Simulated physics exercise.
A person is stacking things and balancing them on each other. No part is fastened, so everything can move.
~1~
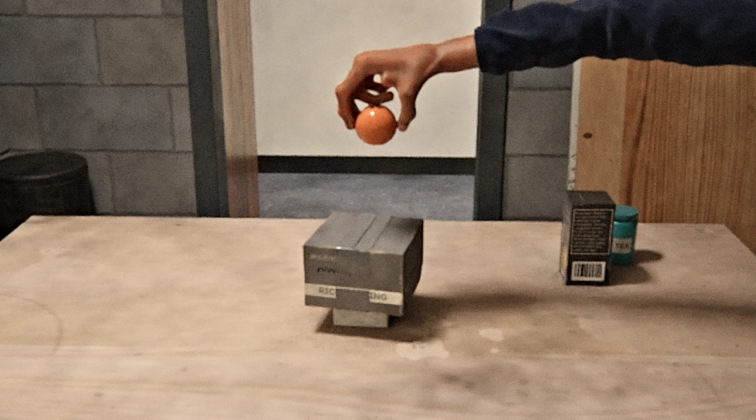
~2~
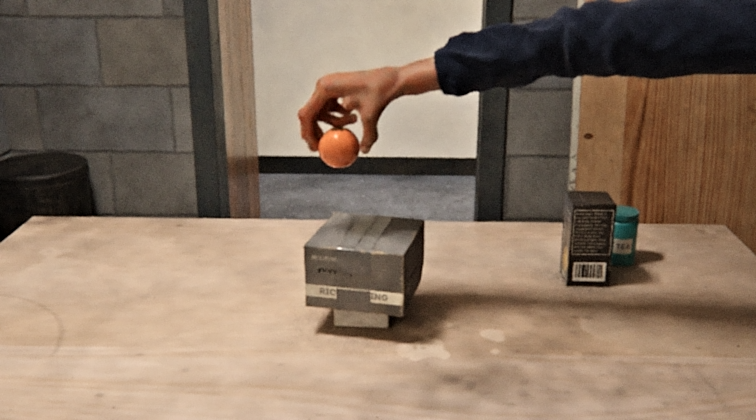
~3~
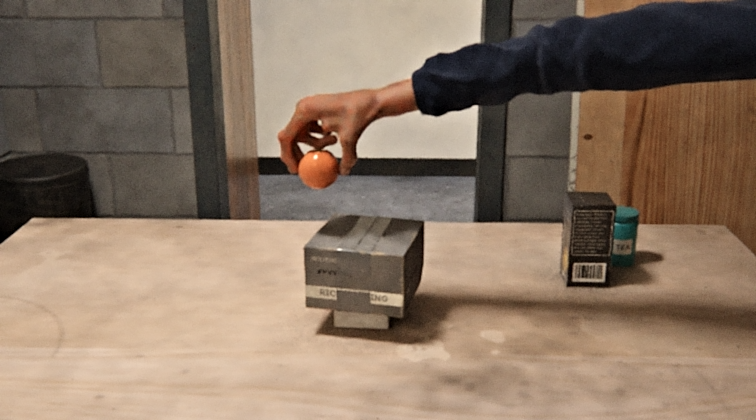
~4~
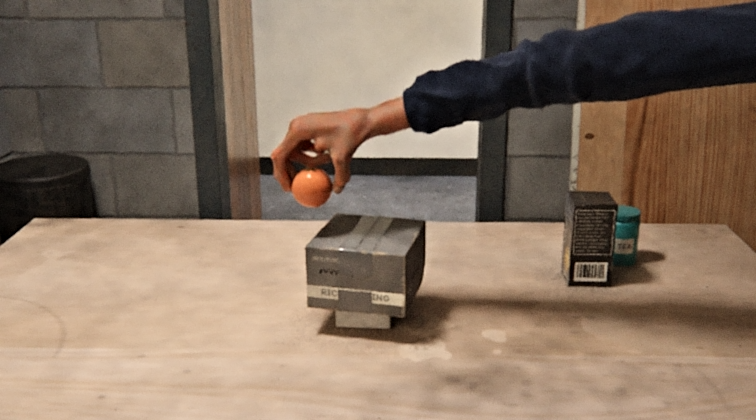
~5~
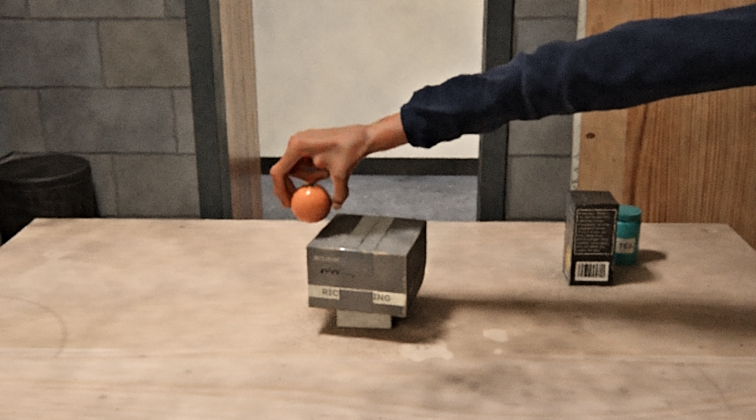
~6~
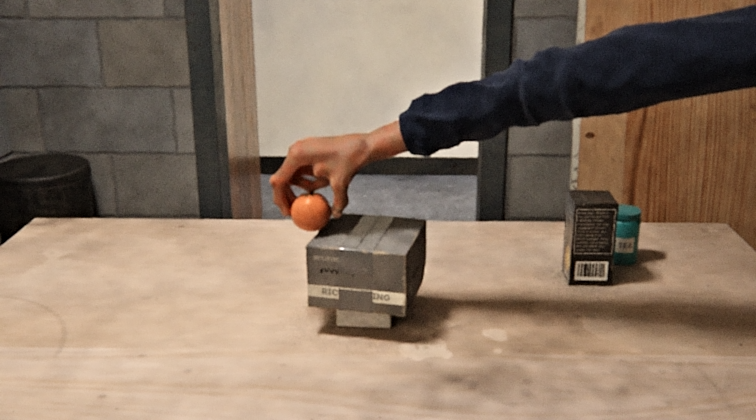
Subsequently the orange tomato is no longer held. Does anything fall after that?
My guess is the pile will not stay put.
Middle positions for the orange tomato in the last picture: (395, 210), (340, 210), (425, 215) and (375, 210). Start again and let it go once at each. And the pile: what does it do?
Well, the first time it stays intact, the second time it stays intact, the third time it tips over, and the fourth time it stays intact.
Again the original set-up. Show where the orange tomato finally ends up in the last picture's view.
The object ends up somewhere around (270, 294).
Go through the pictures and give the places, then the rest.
The first frame shows on its way; orange tomato (376, 125); black carton (586, 238).
The second frame shows on its way; orange tomato (339, 147); grey box (367, 262).
The third frame shows on its way; orange tomato (319, 169); black carton (587, 239).
The fourth frame shows on its way; orange tomato (312, 187); grey box (368, 263).
The fifth frame shows on its way; orange tomato (311, 203); black carton (590, 238).
The sixth frame shows set down, still held; orange tomato (311, 212); grey box (369, 262).
Then, 0.30 s after the last picture, orange tomato now fallen.
Then, 0.40 s after the last picture, things are still on the move.
At rest, fallen, orange tomato; the other 4 in place. Seen from the same camera at the end, orange tomato near (269, 294). The pile gives way.
